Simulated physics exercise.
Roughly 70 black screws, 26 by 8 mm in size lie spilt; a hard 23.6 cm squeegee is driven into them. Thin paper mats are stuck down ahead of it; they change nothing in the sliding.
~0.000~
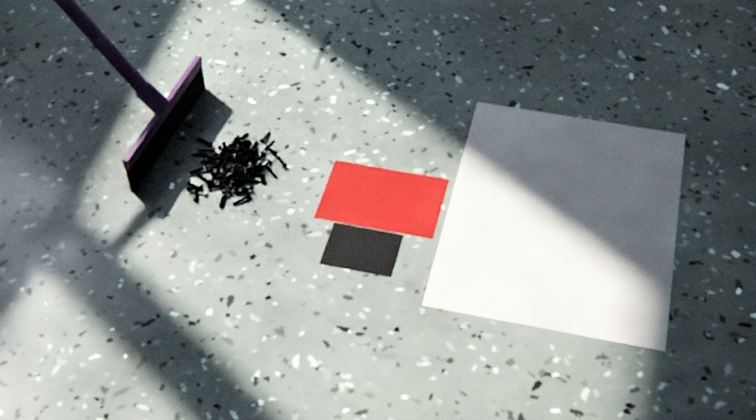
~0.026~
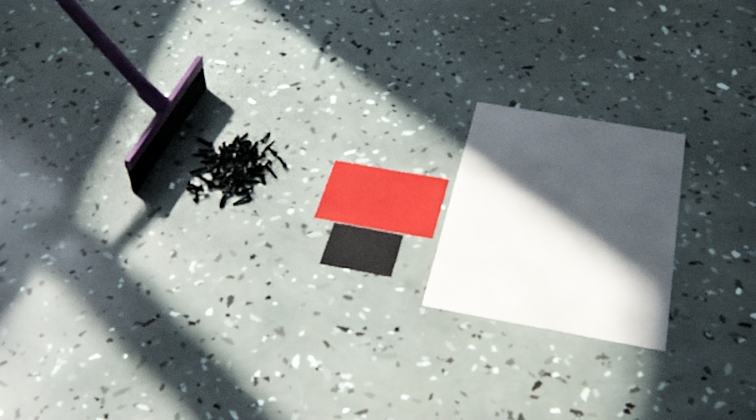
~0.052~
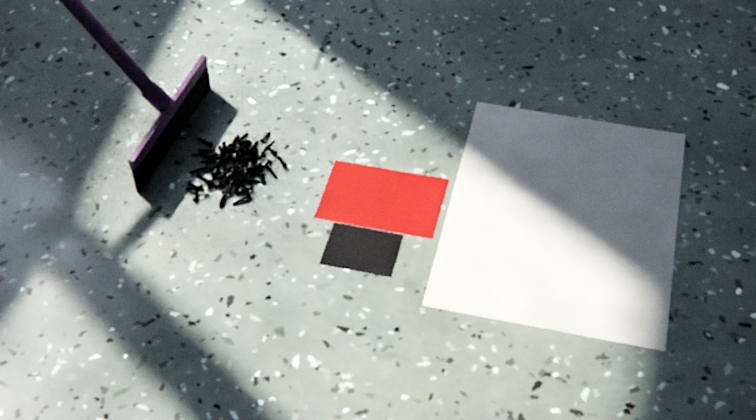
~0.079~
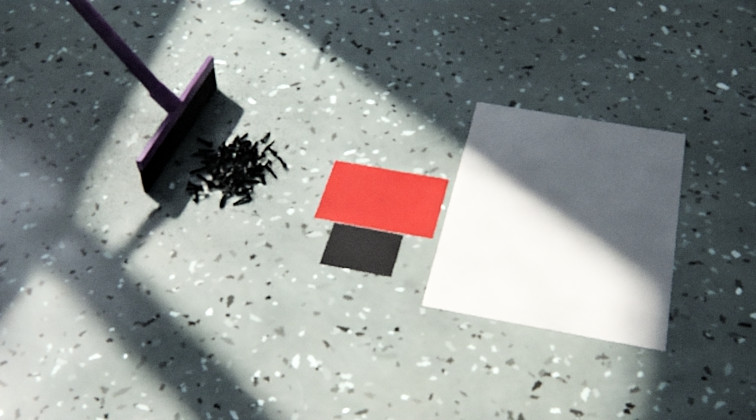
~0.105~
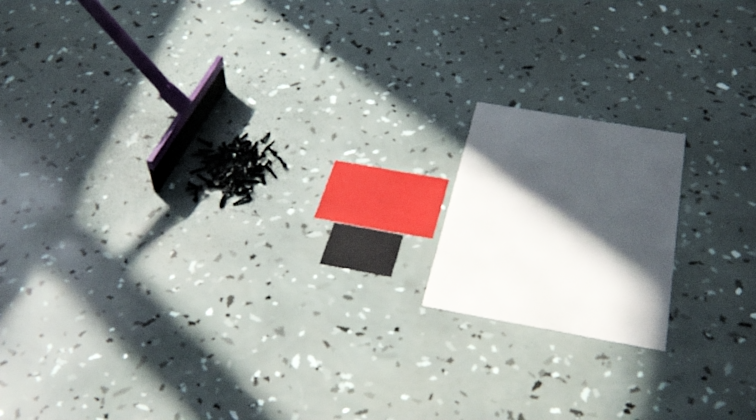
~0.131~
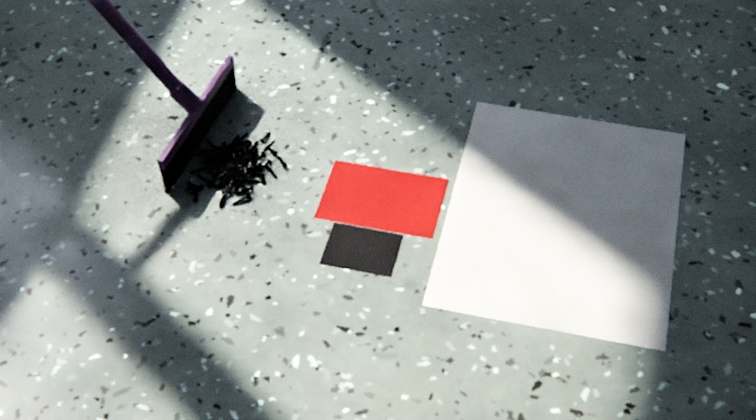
A purple squeegee on a speckled floor slid a short way to the right, up to the edge of a small pile of black screws, while the white, red and black mats lay still.
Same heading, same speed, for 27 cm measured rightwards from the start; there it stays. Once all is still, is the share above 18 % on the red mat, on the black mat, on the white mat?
Red mat: Yes, black mat: No, white mat: No.
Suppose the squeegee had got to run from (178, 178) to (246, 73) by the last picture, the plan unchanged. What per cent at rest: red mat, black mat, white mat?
Red mat 50, black mat 20, white mat 5.
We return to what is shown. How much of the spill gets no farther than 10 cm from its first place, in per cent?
About 10 per cent.
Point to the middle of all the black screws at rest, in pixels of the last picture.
Around (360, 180).
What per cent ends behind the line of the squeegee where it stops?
Roughly 15 per cent.
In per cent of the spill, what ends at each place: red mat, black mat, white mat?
Red mat 45, black mat 0, white mat 0.
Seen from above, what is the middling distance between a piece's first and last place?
Some 20 cm.
After 0.35 s, squeegee 18 cm from its start, spill 15 cm wide; off the mats 100 %.
Then, at 0.57 s, squeegee 27 cm from its start, spill 21 cm wide; red mat 50 %, off the mats 50 %.
After 0.75 s, squeegee 27 cm from its start, spill 25 cm wide; black mat 5 %, red mat 50 %, off the mats 50 %.
In the end, at 1.7 s, black mat 0 %, red mat 45 %, white mat 0 %, off the mats 55 %.
